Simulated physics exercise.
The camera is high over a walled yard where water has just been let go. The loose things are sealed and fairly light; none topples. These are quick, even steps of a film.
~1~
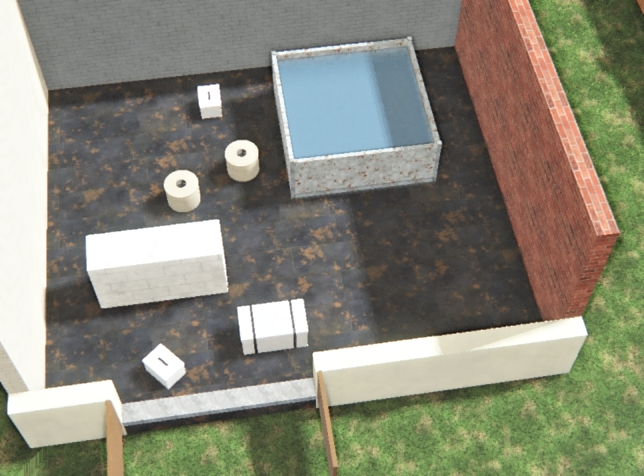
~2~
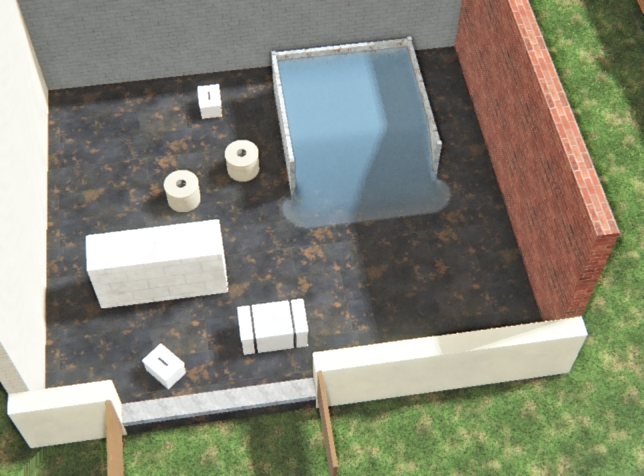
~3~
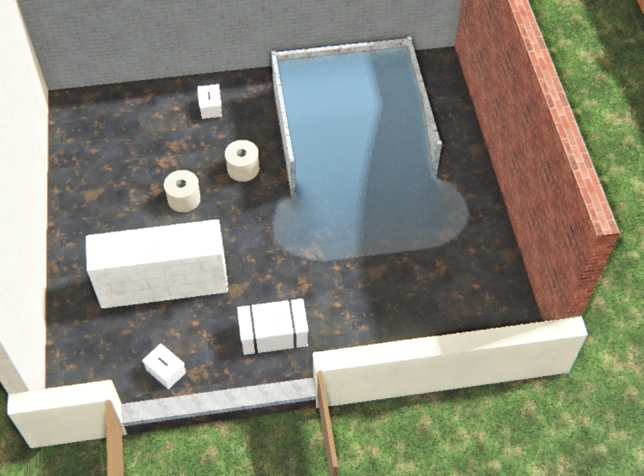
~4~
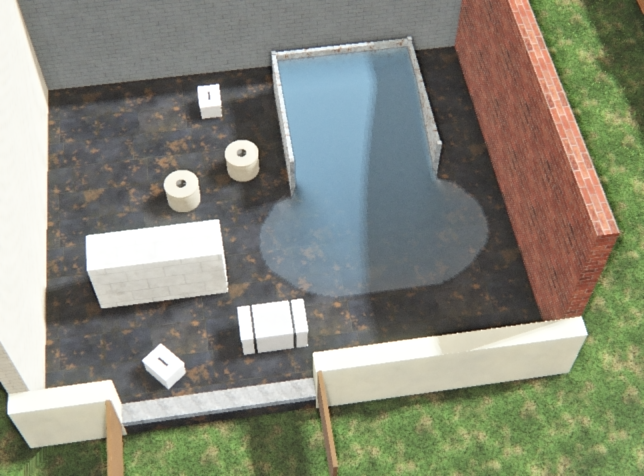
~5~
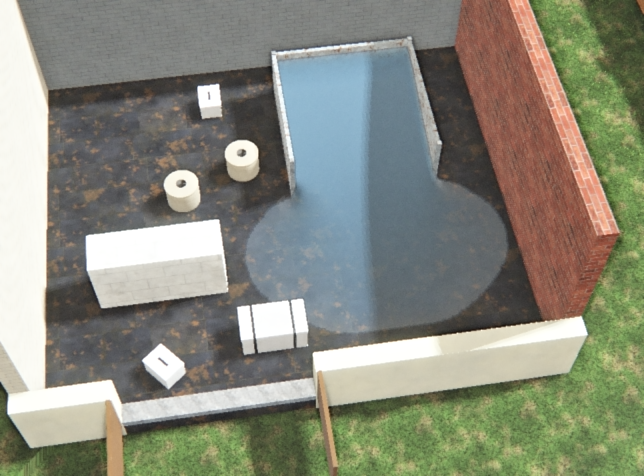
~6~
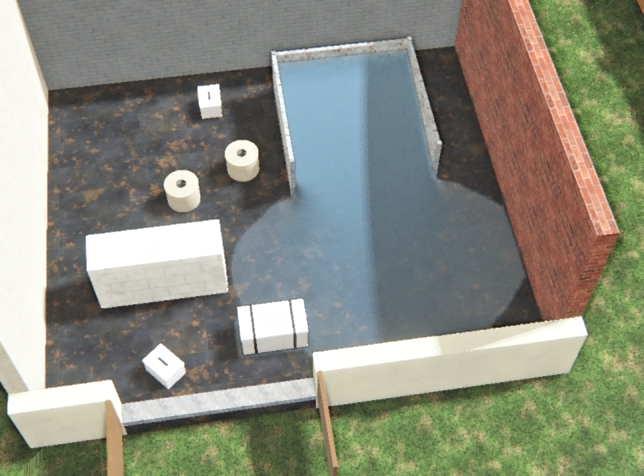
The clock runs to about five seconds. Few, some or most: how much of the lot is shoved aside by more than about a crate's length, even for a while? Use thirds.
That comes to between one and two thirds.
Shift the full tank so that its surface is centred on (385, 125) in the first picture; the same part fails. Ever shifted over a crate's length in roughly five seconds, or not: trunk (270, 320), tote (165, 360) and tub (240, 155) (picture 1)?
As listed: Shifted that much, pushed that far, not that far.
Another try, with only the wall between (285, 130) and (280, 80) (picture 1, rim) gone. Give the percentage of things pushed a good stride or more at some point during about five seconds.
Roughly 80 per cent.
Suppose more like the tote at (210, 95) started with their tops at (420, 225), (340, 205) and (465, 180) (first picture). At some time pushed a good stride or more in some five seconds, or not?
One after the other: Swept aside, pushed that far, yes.
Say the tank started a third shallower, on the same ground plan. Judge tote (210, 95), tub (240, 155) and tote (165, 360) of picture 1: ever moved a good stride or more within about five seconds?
In turn: Short of that, less than that, that far or more.
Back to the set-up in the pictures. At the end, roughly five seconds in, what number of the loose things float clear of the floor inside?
I count 1.
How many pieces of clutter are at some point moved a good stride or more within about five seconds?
The number is 2.
A moment on, 0 of 5 are well off their spots; 0 afloat.
Next, 1 of 5 are well off their spots; 0 afloat.
Later, 2 of 5 are well off their spots; 1 afloat.
In the end, 2 of 5 are well off their spots, and 2 have been at some point; 1 afloat.
